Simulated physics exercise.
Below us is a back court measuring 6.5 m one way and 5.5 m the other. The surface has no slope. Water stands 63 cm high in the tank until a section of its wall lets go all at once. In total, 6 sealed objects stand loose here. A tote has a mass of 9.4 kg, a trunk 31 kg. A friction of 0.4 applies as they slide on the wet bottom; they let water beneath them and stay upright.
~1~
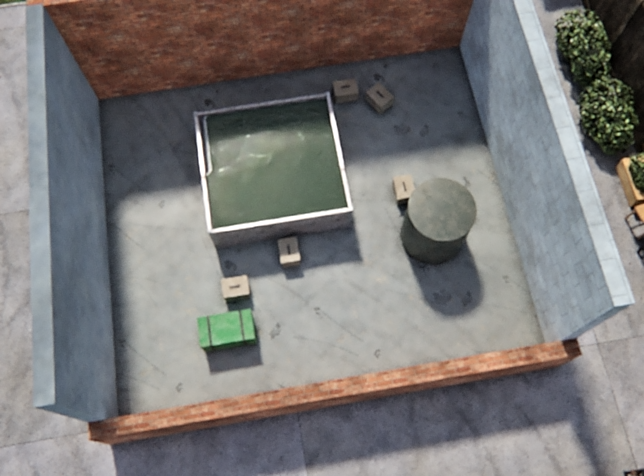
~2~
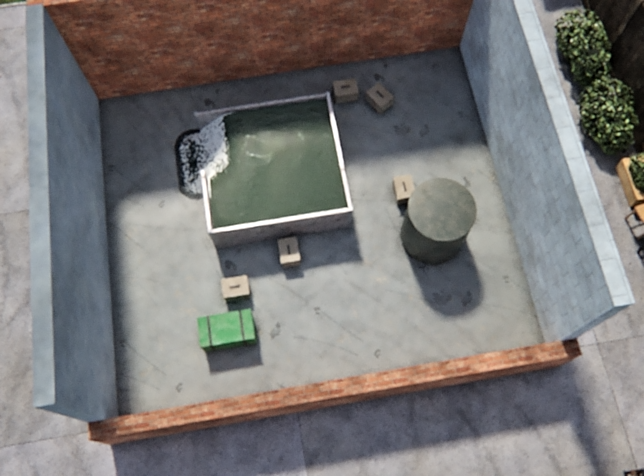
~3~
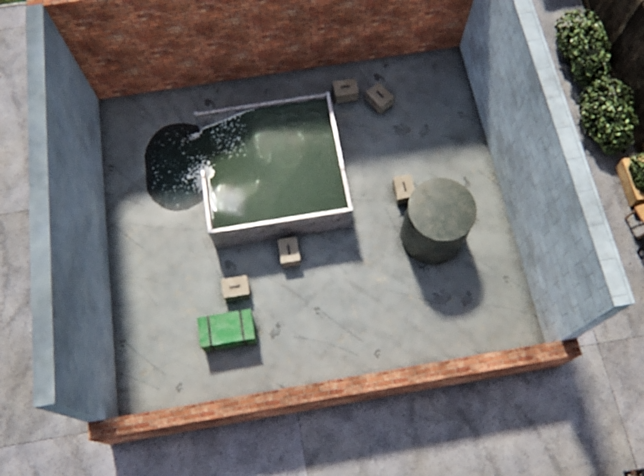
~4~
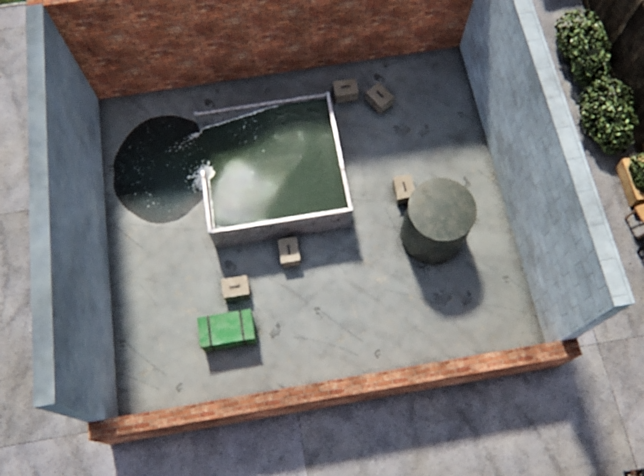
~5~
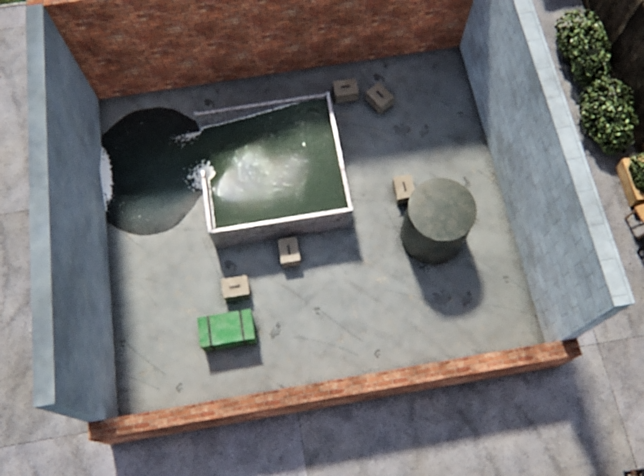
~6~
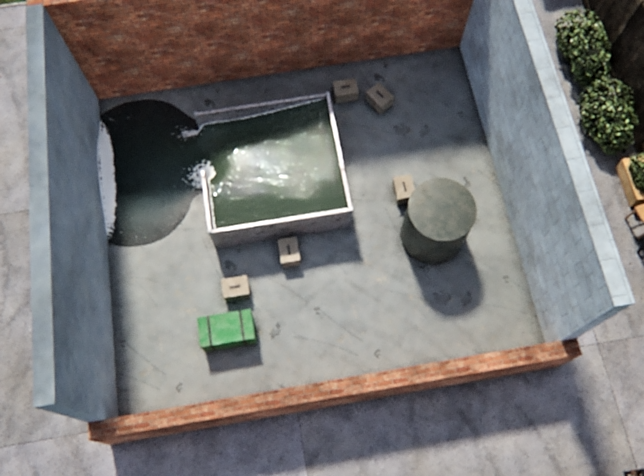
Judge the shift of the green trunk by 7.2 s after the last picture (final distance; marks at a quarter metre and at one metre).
Green trunk winds up a long way off.
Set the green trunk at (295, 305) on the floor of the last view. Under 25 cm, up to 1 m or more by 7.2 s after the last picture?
It holds its place.
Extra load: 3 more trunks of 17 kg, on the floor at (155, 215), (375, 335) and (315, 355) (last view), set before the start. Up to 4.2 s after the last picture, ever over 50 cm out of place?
First outside the limit, then inside the limit, then inside the limit.
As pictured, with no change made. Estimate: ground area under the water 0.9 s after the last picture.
Wet area: Approx. 9.5 m2.
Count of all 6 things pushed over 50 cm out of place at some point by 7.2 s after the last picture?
I count 3.
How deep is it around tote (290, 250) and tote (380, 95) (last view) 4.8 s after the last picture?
First about 3 cm, second about 9 cm.
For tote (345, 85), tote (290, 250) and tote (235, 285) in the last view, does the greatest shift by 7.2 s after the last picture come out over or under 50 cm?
Results in listed order: Exceeds / falls short / falls short.
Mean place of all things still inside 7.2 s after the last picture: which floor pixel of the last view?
Near (370, 237).
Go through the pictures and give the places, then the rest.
The green trunk at (226, 328) rests on the ground; 4.2 m2 under water; 0 of 6 have shifted, in the first frame.
The green trunk at (226, 328), on the bottom; water covers 4.8 m2; 0 of 6 have shifted, in the second frame.
The green trunk at (226, 328) rests on the ground; water covers 5.6 m2; 0 of 6 have shifted, in the third frame.
The green trunk at (226, 328), on the bottom; 6.6 m2 under water; 0 of 6 have shifted, in the fourth frame.
The green trunk at (226, 328) rests on the ground; 7.5 m2 under water; 0 of 6 have shifted, in the fifth frame.
The green trunk at (226, 328), on the bottom; 8.0 m2 under water; 0 of 6 have shifted, in the sixth frame.
Then, 0.9 s after the last picture the green trunk is near (226, 328), 0.0 m from its start, aground; 0 afloat.
Then, 2.8 s after the last picture the green trunk is near (227, 330), 0.0 m from its start, aground; 0 afloat.
Then, 4.8 s after the last picture the green trunk is near (294, 332), 1.0 m from its start, aground; 2 afloat.
Then, 7.2 s after the last picture the green trunk is near (373, 299), 2.2 m from its start, aground; 0 afloat.
